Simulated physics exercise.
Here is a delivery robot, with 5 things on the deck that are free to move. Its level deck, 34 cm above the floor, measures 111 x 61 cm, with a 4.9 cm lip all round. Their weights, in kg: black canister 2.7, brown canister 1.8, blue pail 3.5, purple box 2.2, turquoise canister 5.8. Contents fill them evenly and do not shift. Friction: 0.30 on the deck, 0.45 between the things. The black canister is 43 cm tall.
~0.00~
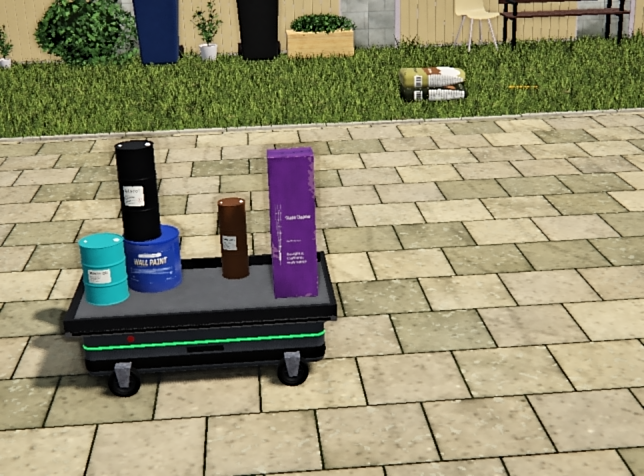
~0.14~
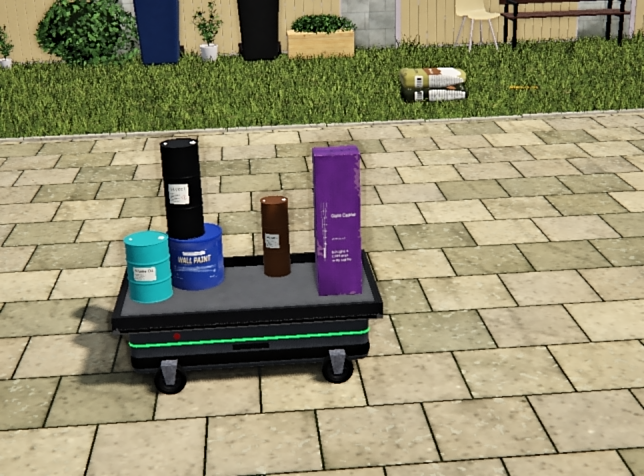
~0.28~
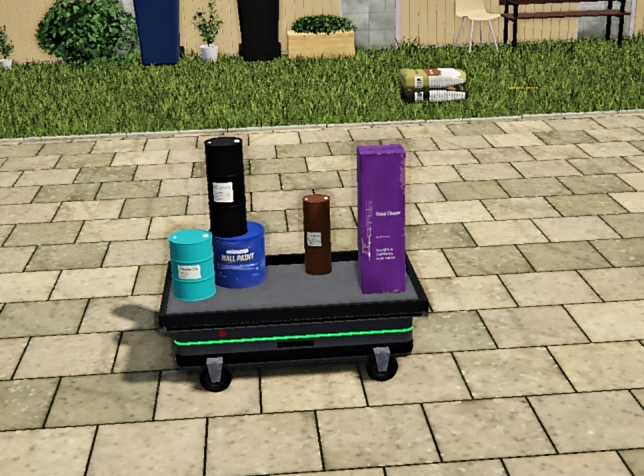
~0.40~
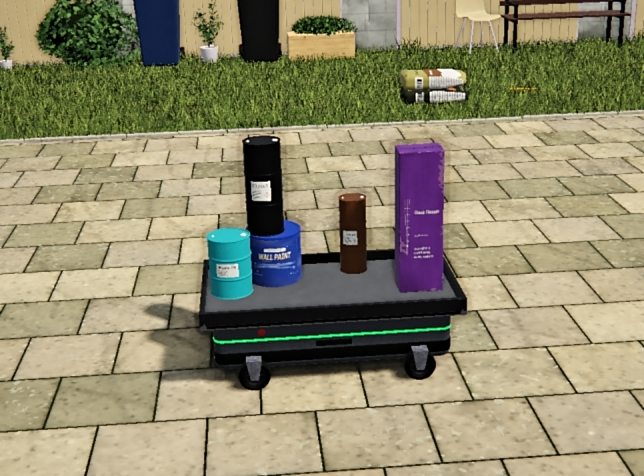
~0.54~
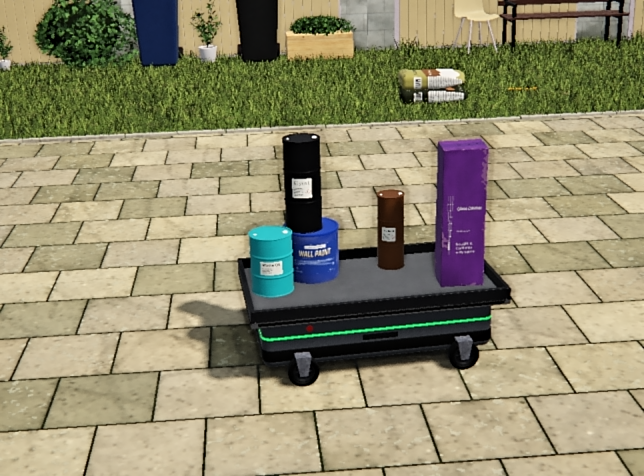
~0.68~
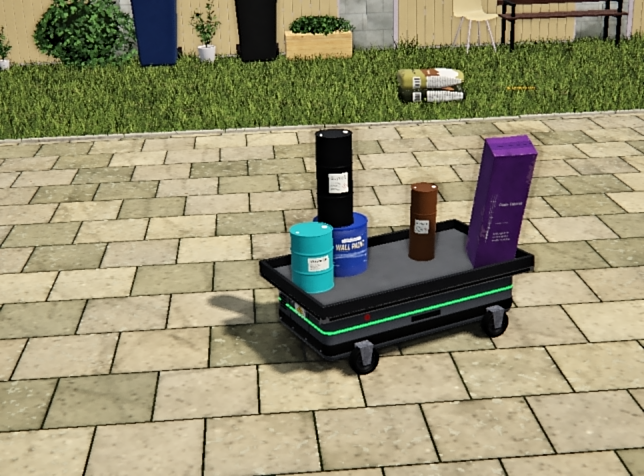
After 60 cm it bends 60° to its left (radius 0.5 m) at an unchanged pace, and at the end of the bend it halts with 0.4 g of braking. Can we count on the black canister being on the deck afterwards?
The black canister is still aboard.
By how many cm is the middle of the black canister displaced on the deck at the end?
About 12 cm.
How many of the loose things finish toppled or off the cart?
2 of them.
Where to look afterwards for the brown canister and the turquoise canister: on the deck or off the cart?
The brown canister finishes off the cart; the turquoise canister is still on the deck.
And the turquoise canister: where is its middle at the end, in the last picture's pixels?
Near (415, 212).
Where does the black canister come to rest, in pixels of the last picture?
At about (404, 142).
After 0.78 s, cart 109 cm along, turned 39°; purple box now off the cart; black canister slid 5 cm near (353, 173); brown canister leaning 17°.
After 0.98 s, cart 137 cm along, turned 60°; black canister slid 7 cm near (377, 161); brown canister on its side; blue pail slid 7 cm.
After 1.18 s, cart 160 cm along, turned 60°; brown canister now off the cart; black canister slid 7 cm near (394, 149); blue pail slid 8 cm.
After 1.48 s, cart 167 cm along, turned 60°, stopped; black canister slid 12 cm near (404, 142); blue pail slid 12 cm; turquoise canister slid 12 cm.
At rest (1.9 s), off the cart, brown canister and purple box; not toppled but over 10 cm from the start, black canister, blue pail and turquoise canister. In the last view, black canister near (404, 142).
